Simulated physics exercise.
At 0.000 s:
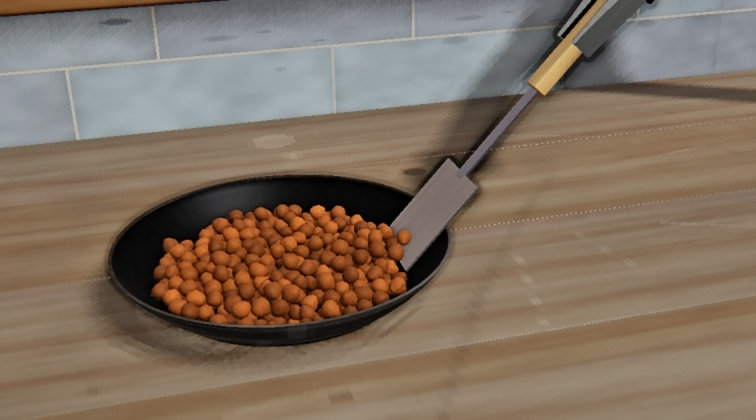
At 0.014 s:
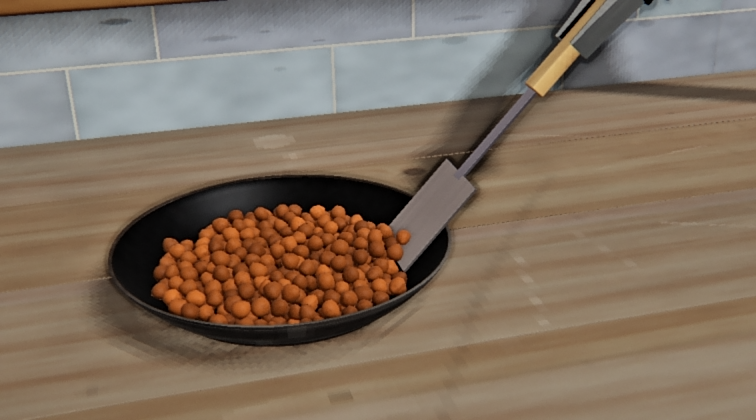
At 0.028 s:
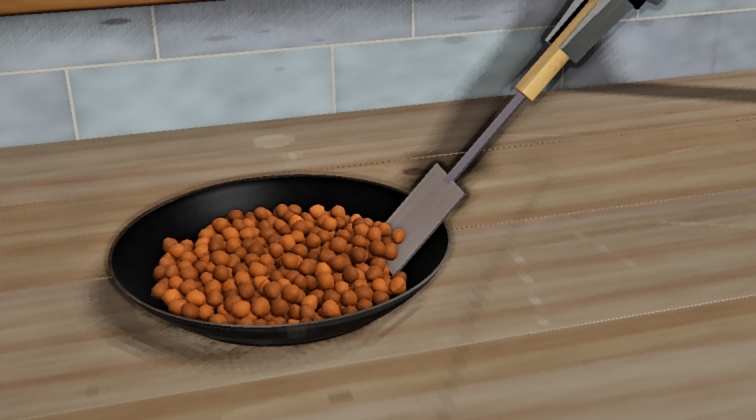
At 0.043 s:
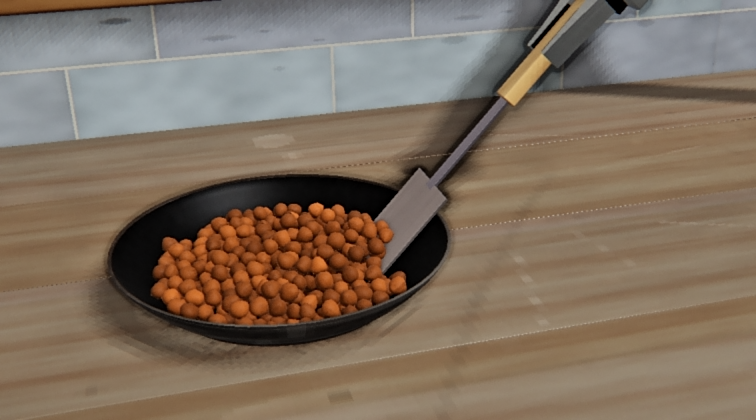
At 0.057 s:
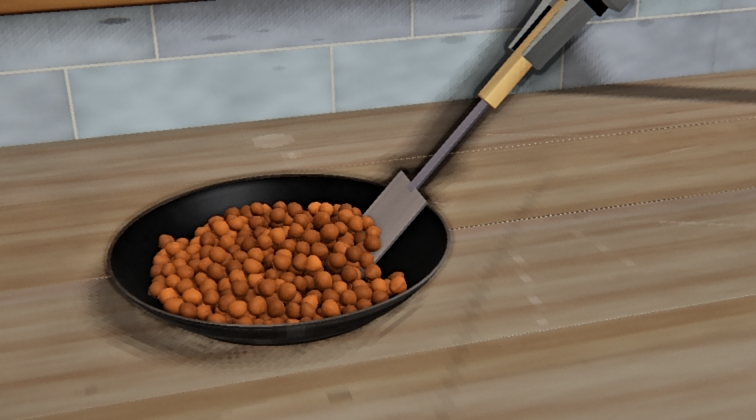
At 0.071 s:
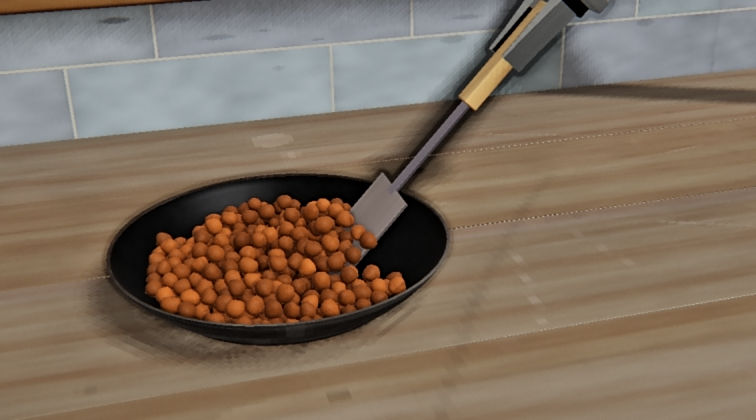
A grey spatula on a robot arm's yellow-and-grey gripper slides leftward into a black frying pan, slowly at first and then further, pushing the nearby hazelnuts left into a slightly higher heap. The pan, filled with orange-brown nuts, stays still left of centre while the arm reaches in from the upper right. A fixed, raised view shows the wooden table top before pale blue-grey tiles.
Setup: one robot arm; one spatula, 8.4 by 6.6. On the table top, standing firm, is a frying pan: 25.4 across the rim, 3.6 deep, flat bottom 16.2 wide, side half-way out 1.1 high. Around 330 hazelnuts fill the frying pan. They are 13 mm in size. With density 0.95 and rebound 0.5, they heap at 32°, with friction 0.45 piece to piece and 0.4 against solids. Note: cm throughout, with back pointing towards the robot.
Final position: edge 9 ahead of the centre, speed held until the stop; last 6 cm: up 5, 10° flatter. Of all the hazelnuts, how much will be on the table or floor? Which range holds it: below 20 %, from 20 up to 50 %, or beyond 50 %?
The range from 20 up to 50 %.
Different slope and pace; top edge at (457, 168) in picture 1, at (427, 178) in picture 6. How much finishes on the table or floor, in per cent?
My guess would be close to 15 per cent.
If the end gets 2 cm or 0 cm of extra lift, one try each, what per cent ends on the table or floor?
First try around 30 percent, second try around 20 percent.
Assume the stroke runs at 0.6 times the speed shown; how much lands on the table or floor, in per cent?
Estimate: Close to 15 %.
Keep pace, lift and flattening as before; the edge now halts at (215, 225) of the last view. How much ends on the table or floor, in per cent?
Something near 15 in a hundred.
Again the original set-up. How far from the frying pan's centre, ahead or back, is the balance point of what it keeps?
2.5 cm ahead.
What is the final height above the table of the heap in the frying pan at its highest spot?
Close to 4.0 centimetres high.
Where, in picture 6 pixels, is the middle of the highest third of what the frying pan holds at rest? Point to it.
Approximately at pixel (215, 263).
After 0.11 s, sloping 47°, highest piece 7 above the table; 333 in the frying pan.
After 0.15 s, sloping 44°, highest piece 8 above the table; 333 in the frying pan.
After 0.37 s, sloping 37°, highest piece 11 above the table; 244 in the frying pan, 47 on the table or floor, 42 on the blade or in flight.
After 1.42 s, sloping 37°, highest piece 4 above the table; 244 in the frying pan, 89 on the table or floor.
At rest, 244 in the frying pan, 89 on the table or floor. That is 27 % on the table or floor.
